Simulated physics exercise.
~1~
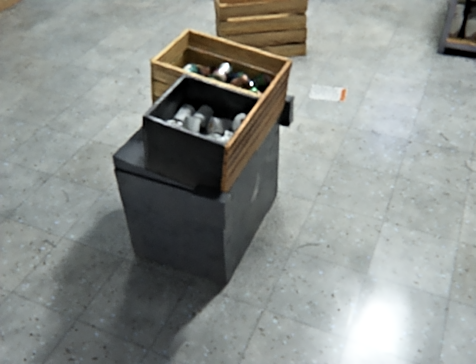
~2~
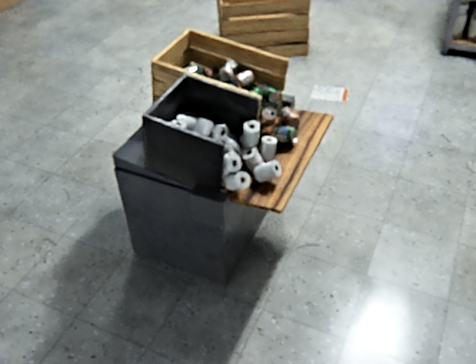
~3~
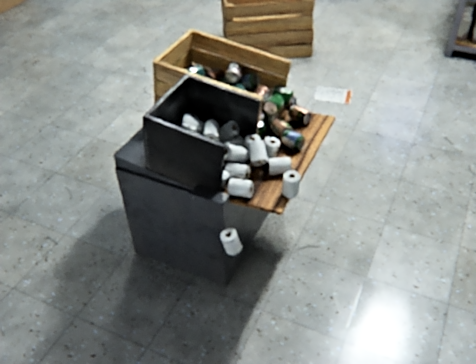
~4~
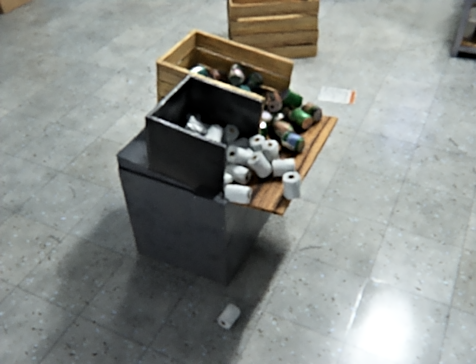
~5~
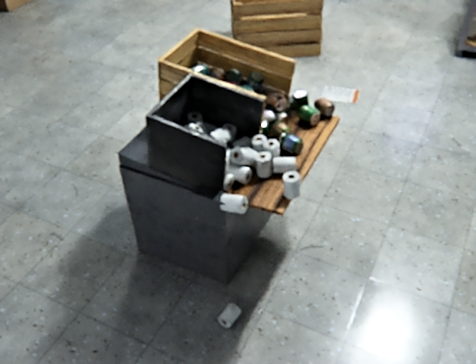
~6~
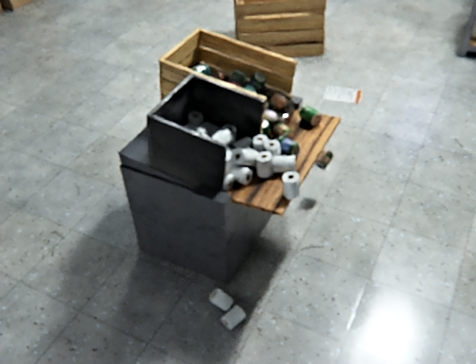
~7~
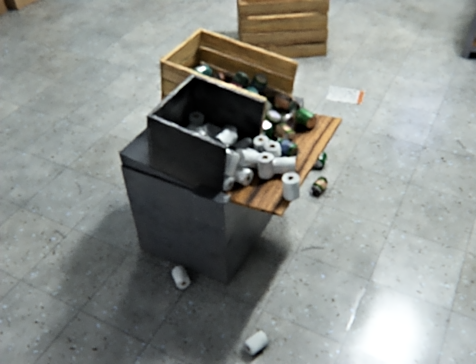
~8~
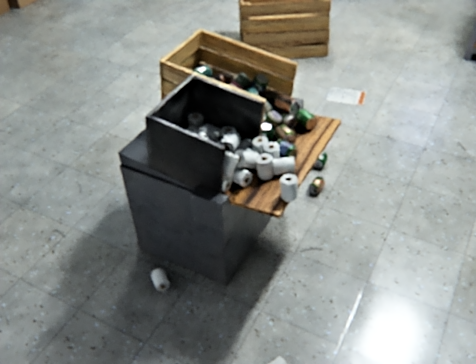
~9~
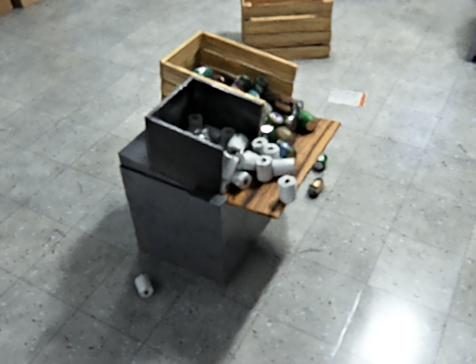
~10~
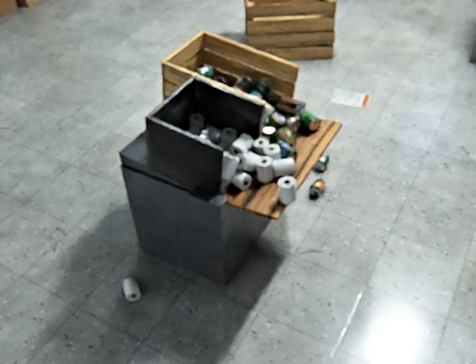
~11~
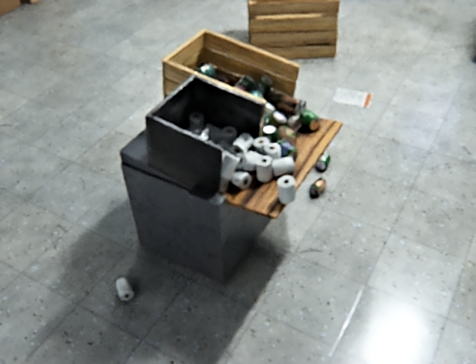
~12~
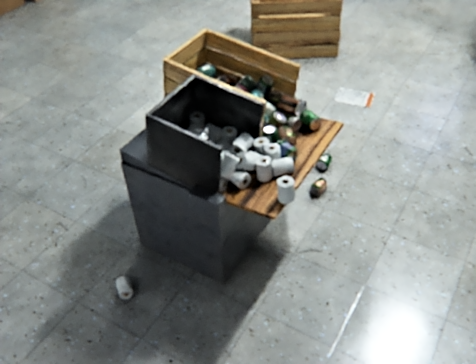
At the start, a wooden hopper of small cans and a black hopper of white paper rolls stand side by side on a dark base above a grey tiled floor, their shared wooden flap upright. The flap swings down to the right, and the cans and rolls tumble onto it in a loose heap. One white roll drops off the near side to the floor, and another follows soon after. One floor roll rolls right and out of view, while the other rolls left. A couple of cans fall off the far right edge. Finally the left roll stops, and most goods remain piled up.
